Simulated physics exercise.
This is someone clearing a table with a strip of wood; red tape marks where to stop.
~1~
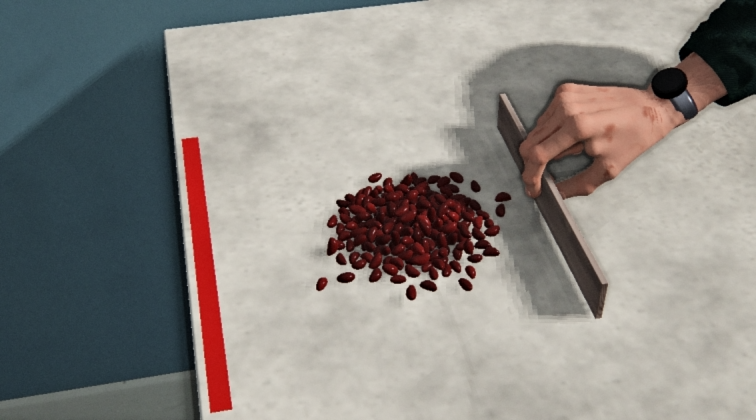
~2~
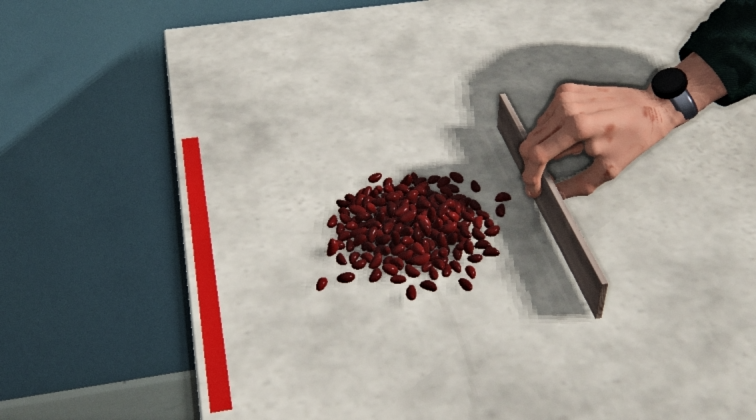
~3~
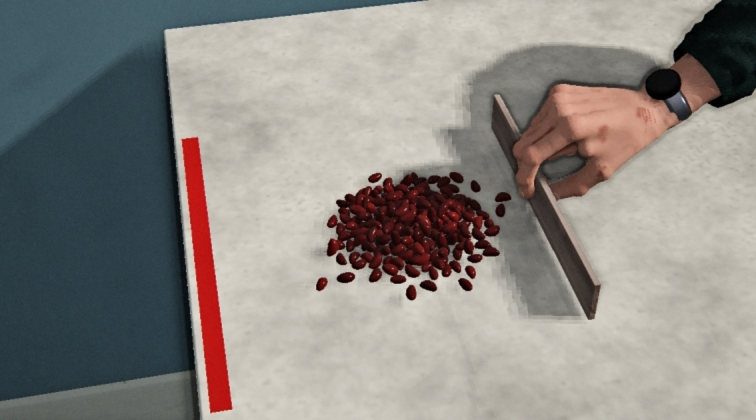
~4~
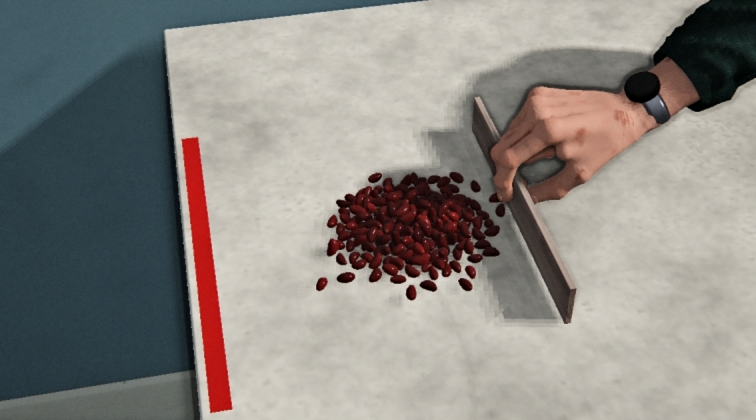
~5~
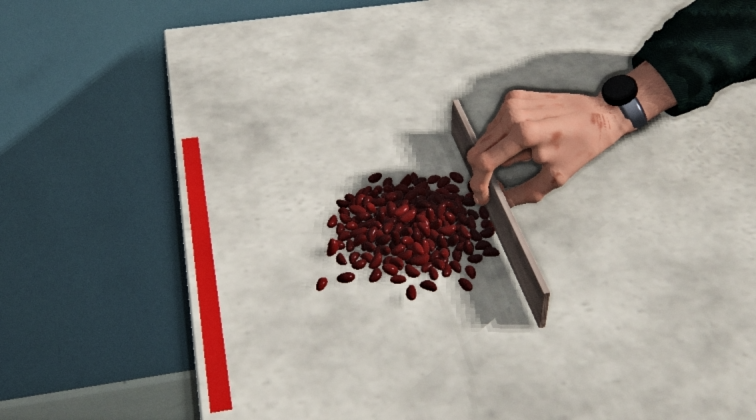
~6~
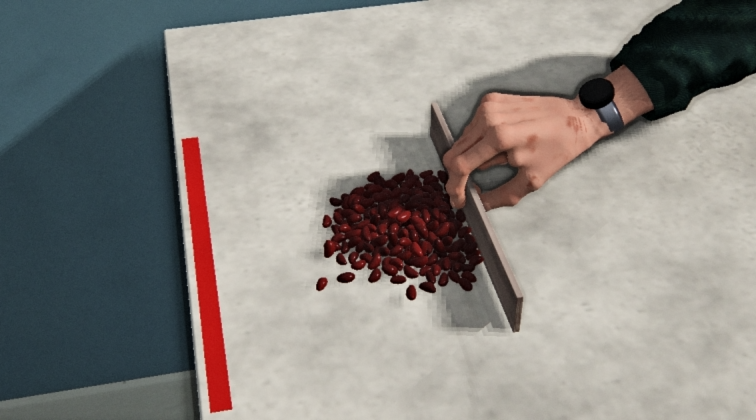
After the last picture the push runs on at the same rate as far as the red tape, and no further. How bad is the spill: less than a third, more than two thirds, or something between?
The floor gets more than two thirds.
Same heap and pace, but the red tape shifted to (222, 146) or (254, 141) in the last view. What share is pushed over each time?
About 70 and 30 per cent.
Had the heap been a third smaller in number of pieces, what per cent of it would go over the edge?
Close to 100 per cent.
Soon, strip of wood still moving, near (329, 209); heap all on the table, its front near (206, 274).
A while on, strip of wood stopped at the red tape; heap nearly all over the edge.
Towards the end, strip of wood stopped at the red tape; heap all over the edge.
Finally, strip of wood stopped at the red tape; heap all over the edge.
